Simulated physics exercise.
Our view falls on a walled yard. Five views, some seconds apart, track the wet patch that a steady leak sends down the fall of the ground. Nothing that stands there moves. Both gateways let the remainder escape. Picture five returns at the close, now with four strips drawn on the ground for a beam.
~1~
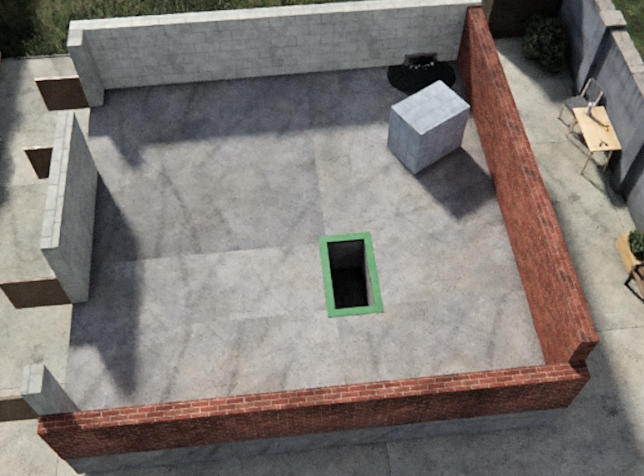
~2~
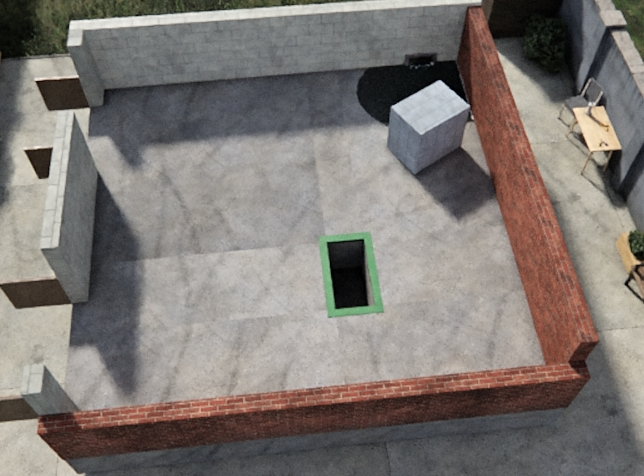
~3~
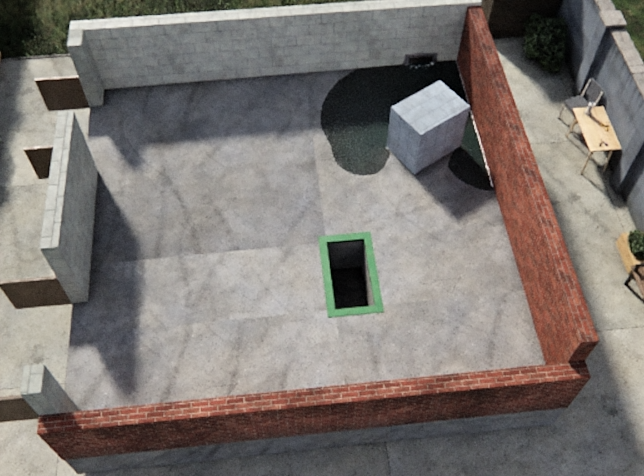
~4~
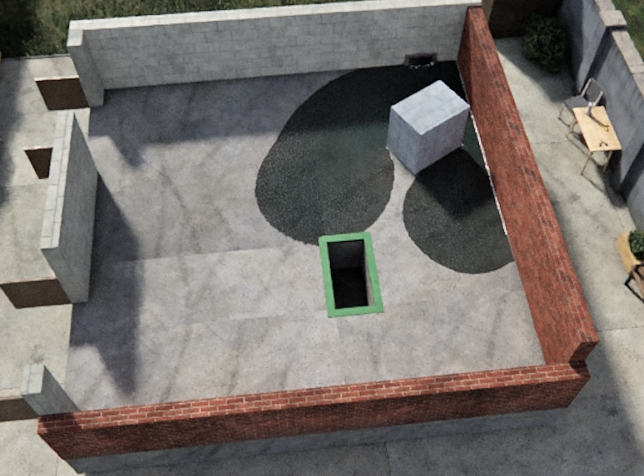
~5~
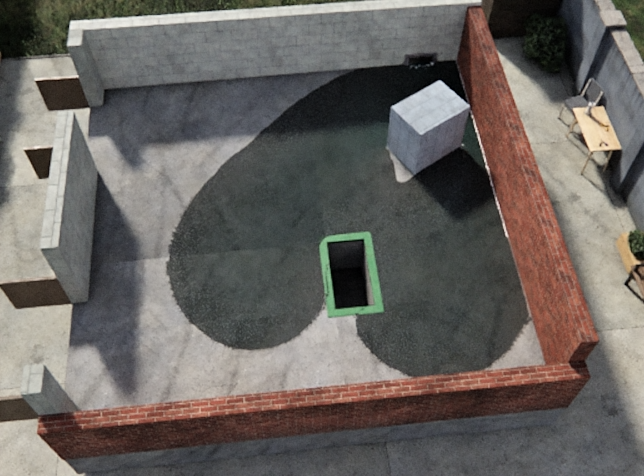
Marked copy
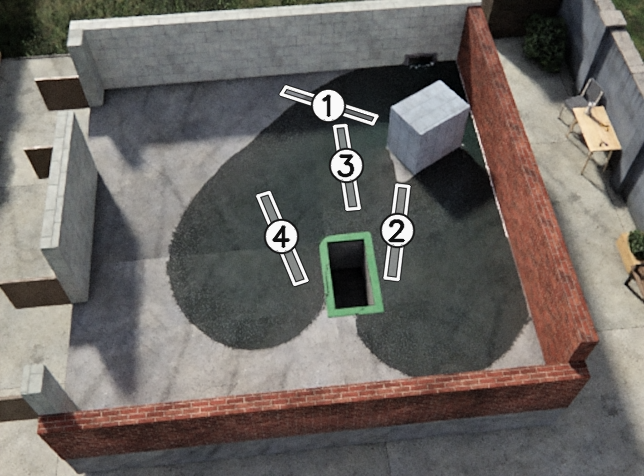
A dark wet patch spreads from the yard's top right corner and surrounds the green-rimmed pit.
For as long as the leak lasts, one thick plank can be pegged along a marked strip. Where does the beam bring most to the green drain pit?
Use position 4.
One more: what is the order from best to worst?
Best to worst: 4, 3, 1, 2.
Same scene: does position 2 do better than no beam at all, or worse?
Worse.
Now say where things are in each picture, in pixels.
Outfall at (420, 59); green drain pit at (350, 273); open gate at (84, 353); open gate at (100, 137); front seen at (396, 86), 2 % of the ground wet; green drain pit still dry, in the first frame.
Front seen at (370, 103), 7 % of the ground wet; green drain pit still dry, in the second frame.
Front seen at (343, 166), 12 % of the ground wet; green drain pit still dry, in the third frame.
Front seen at (498, 262), 26 % of the ground wet; green drain pit still dry, in the fourth frame.
Front seen at (242, 345), 48 % of the ground wet; green drain pit taking water, in the fifth frame.
On the marked copy, 1 from (283, 90) to (374, 119); 2 from (391, 278) to (402, 185); 3 from (353, 208) to (340, 125); 4 from (263, 194) to (300, 282).
With 1, about 23 % of the stream goes into the green drain pit, about 76 % out by the gates.
With 2, about 14 % of the stream goes into the green drain pit, about 86 % out by the gates.
With 3, about 32 % of the stream goes into the green drain pit, about 68 % out by the gates.
With 4, about 46 % of the stream goes into the green drain pit, about 54 % out by the gates.
